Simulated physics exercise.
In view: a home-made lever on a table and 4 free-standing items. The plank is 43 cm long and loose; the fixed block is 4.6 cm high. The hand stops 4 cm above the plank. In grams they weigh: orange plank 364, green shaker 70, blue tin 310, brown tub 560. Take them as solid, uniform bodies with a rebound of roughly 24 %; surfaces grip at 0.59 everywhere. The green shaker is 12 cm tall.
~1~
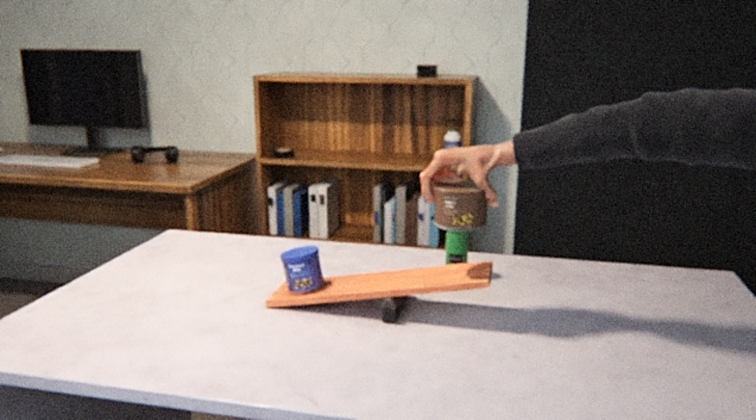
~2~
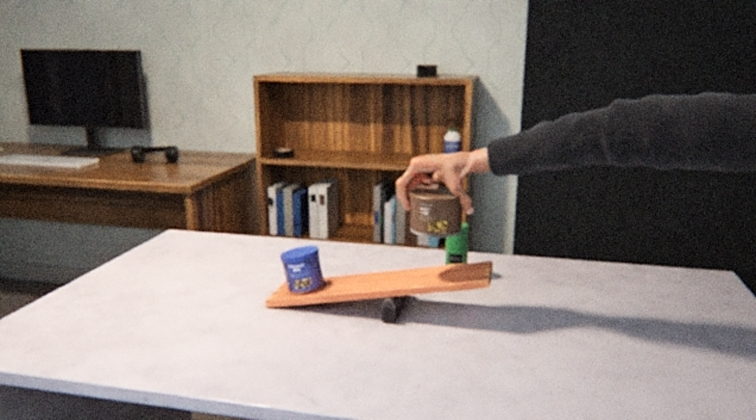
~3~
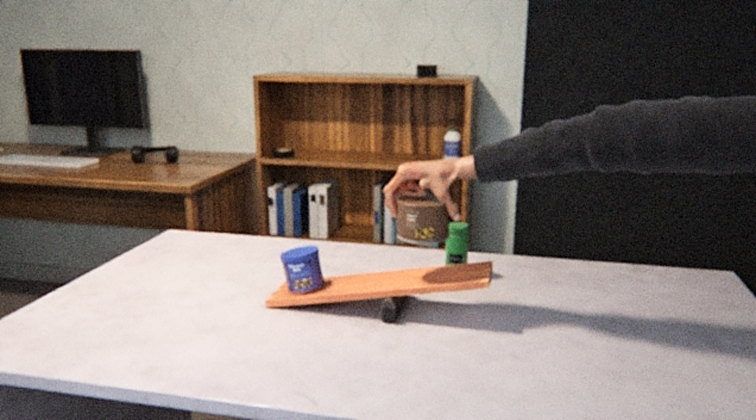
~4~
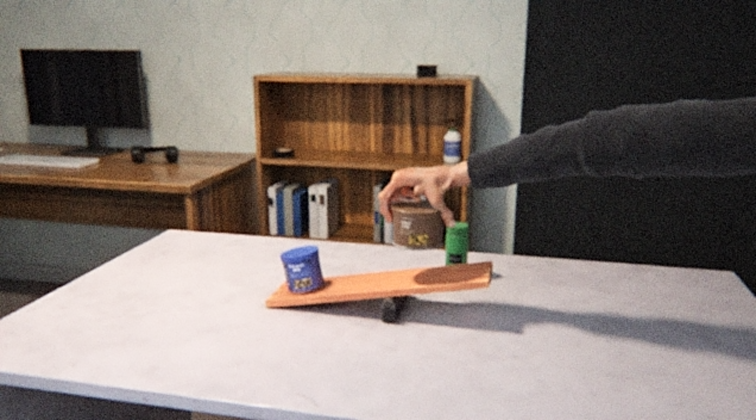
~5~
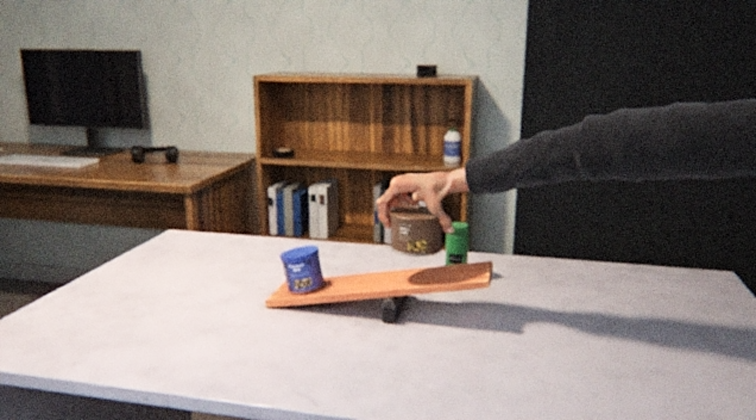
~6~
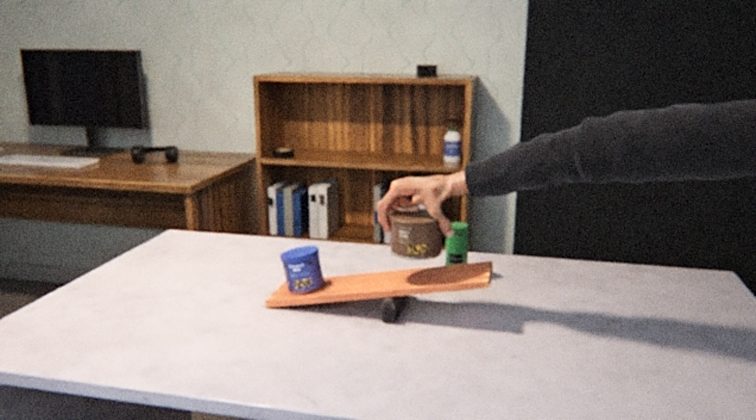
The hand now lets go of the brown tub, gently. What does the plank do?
The plank finishes with the same end low.
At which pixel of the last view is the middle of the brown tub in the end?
Around (409, 260).
Then, 0.20 s on from there, plank at 10°, leaning as at the start; brown tub 4° off upright near (415, 258).
Then, 0.30 s on from there, plank at 11°, leaning as at the start; brown tub 11° off upright near (409, 260).
Then, 0.40 s on from there, brown tub resting near (409, 260).
In the end, plank at 11°, leaning as at the start; not toppled but over 4 cm from the start, brown tub; the other 3 under 4 cm from the start. At the end, from the last picture's camera, brown tub near (409, 260). The plank lies as before.
